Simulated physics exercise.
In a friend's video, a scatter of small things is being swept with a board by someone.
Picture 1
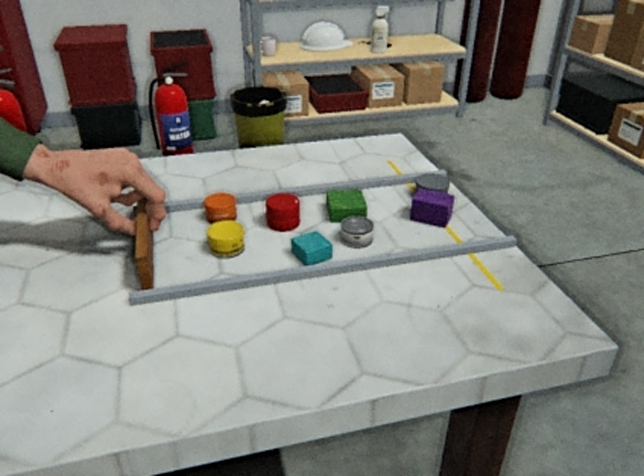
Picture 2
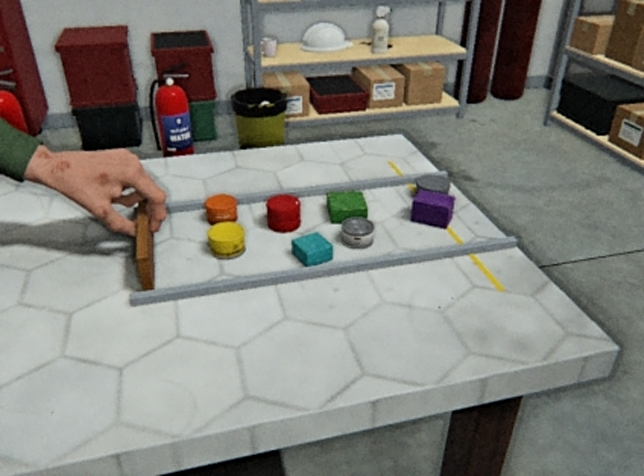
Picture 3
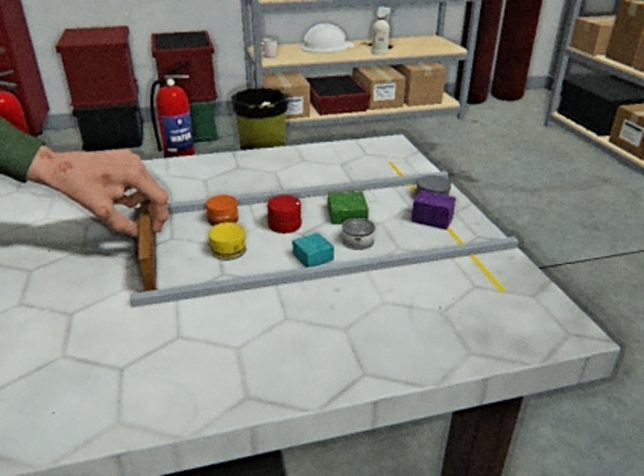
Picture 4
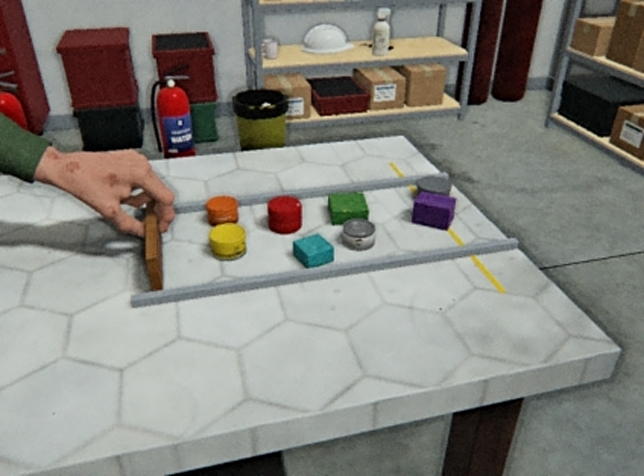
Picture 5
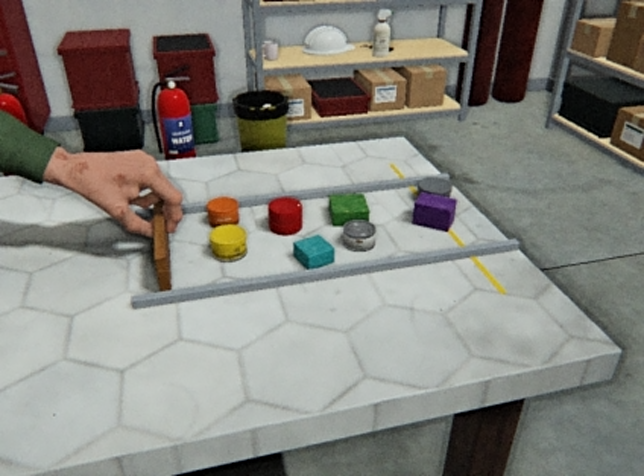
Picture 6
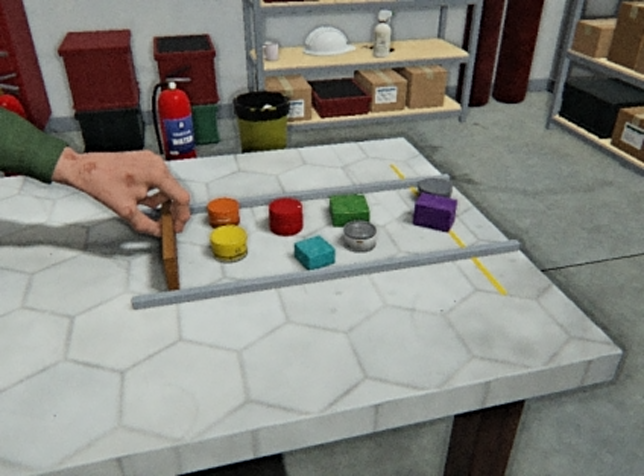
In a storage room with shelves and bins, small colourful tubs and blocks sit scattered between two grey rails on a pale tiled table. A hand holds a brown board upright at the left, then slides it a short way right towards them, while the objects stay practically still.
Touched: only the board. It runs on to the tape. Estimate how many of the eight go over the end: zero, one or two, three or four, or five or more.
Off the edge will go one or two.
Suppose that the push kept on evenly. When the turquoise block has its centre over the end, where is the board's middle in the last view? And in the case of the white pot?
I reckon its middle sits around (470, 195) and then around (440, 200).
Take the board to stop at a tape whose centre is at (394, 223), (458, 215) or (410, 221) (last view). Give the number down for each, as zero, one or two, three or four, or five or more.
So in that order I'd say not one; either three or four; one or two.
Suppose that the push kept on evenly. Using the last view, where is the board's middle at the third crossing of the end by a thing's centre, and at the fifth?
The first puts it near (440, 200), the next near (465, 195).
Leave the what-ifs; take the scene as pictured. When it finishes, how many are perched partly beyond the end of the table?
I count 3 overhanging.
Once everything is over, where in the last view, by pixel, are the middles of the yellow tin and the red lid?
In order, first (461, 215), then (446, 198).
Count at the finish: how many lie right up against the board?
The number is 4.
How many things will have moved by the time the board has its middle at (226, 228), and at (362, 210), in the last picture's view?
Counts: 2 / 6.
Early on, none off yet; grey pot at rest near (435, 192); purple block at rest near (435, 212); green block at rest near (349, 211).
A while later, none off yet; grey pot at rest near (435, 192); purple block at rest near (435, 212); green block travelled about its own width near (399, 202).
Finally, the number that fall off is one or two; lost, grey pot.
